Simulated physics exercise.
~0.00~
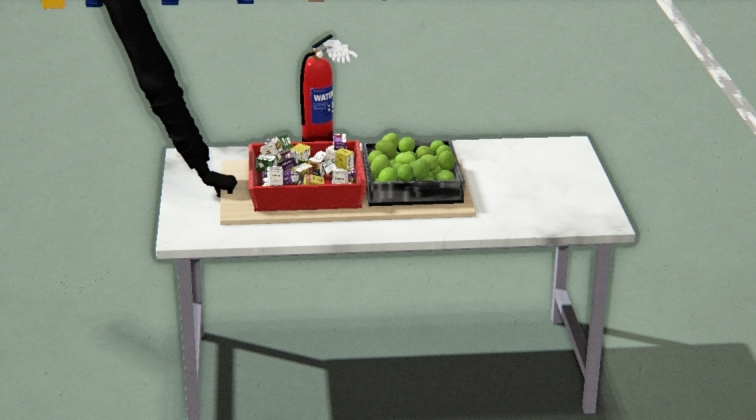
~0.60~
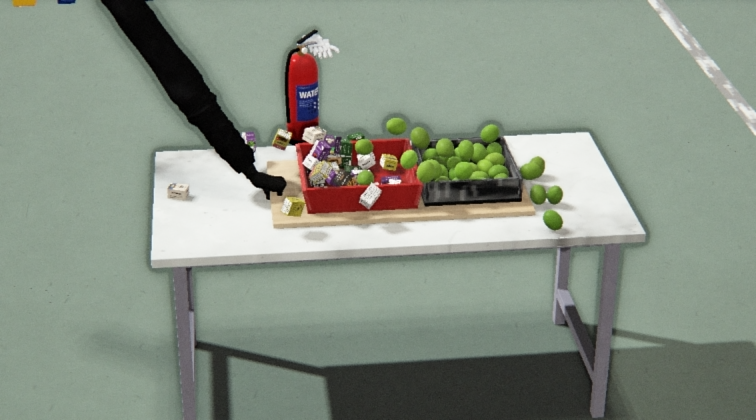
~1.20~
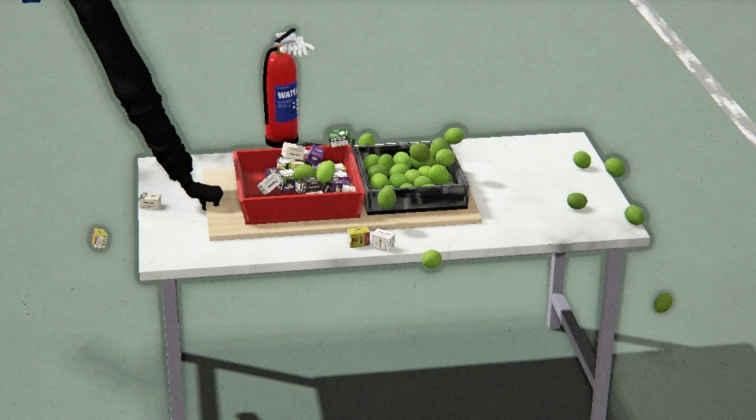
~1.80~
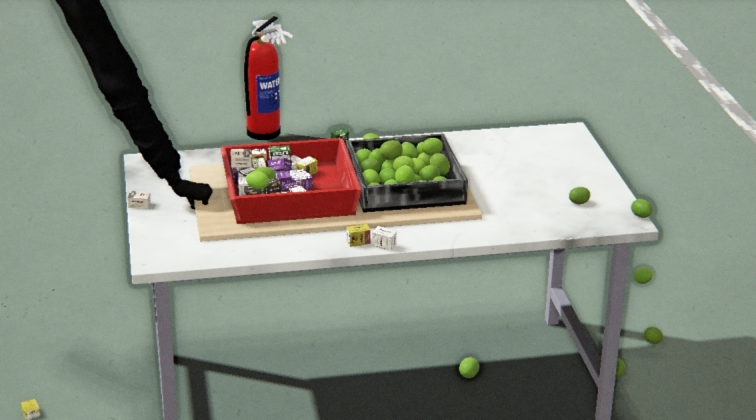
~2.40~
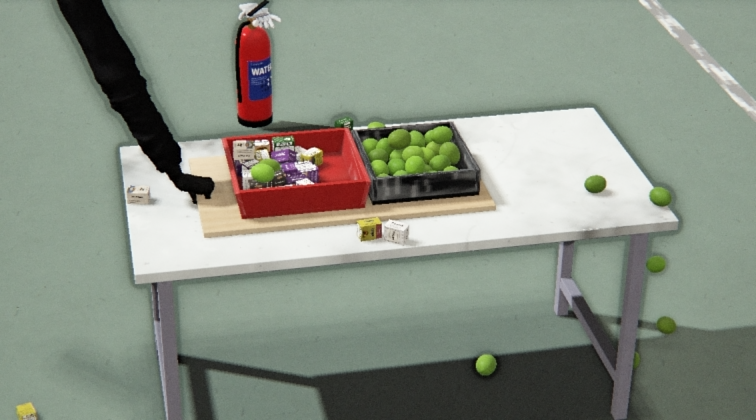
On a white table, a black arm slides a wooden board holding a red basket of small cartons and a black basket of limes right and back left, scattering some from both; several limes and a carton leave the table, while most pieces stay in the baskets.
